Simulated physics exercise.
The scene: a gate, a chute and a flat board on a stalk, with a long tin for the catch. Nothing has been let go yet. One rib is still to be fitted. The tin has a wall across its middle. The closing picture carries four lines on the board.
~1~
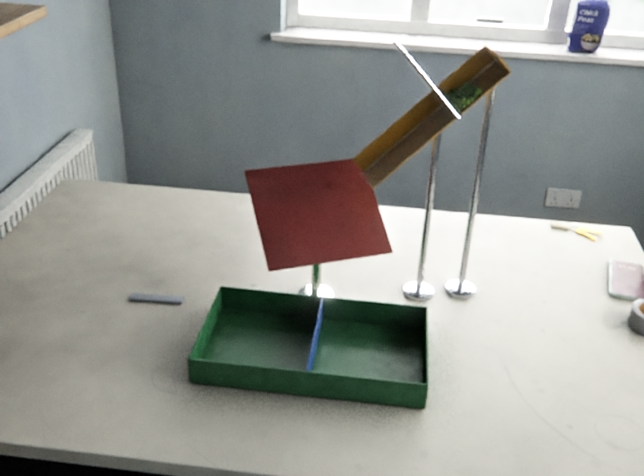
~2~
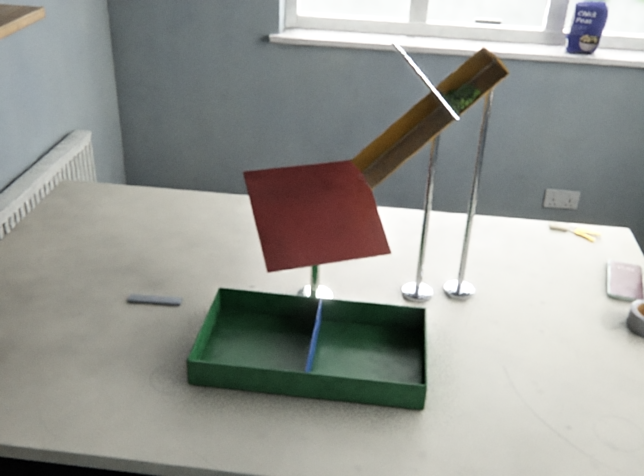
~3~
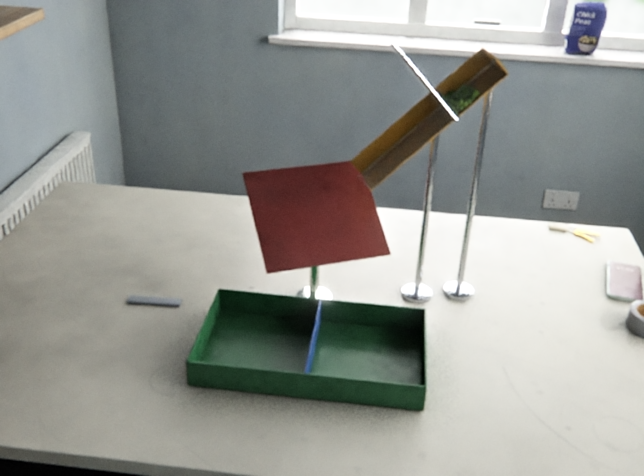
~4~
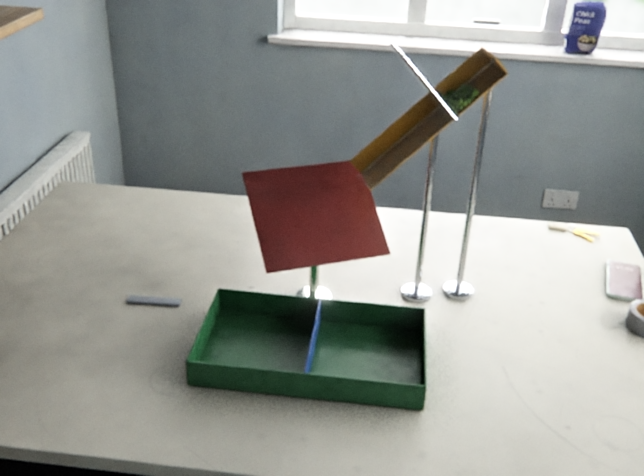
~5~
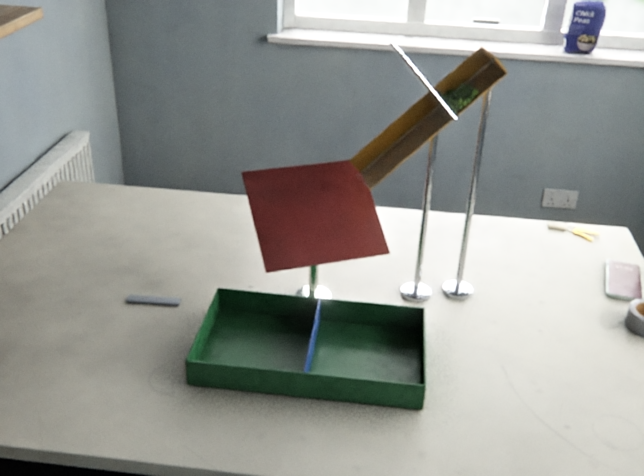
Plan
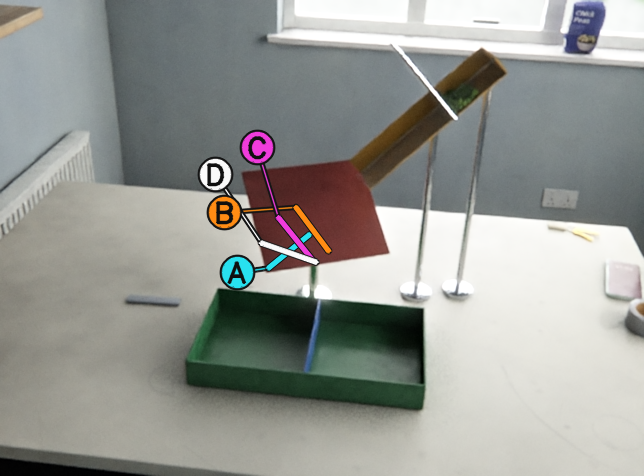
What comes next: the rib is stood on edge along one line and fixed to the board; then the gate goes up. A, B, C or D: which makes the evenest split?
The best line is A.
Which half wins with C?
Right.
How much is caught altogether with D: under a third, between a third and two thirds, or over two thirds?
Over two thirds.
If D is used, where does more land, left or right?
Right.
On the marked copy, line A from (309, 234) to (268, 267); line B from (296, 207) to (328, 250); line C from (278, 217) to (313, 260); line D from (261, 243) to (316, 262).
With A, of what is caught, roughly two thirds in the left half, roughly a third in the right.
With B, of what is caught, just a few in the left half, almost all in the right.
With C, of what is caught, about a tenth in the left half, almost all in the right.
With D, of what is caught, about a tenth in the left half, the larger part in the right.
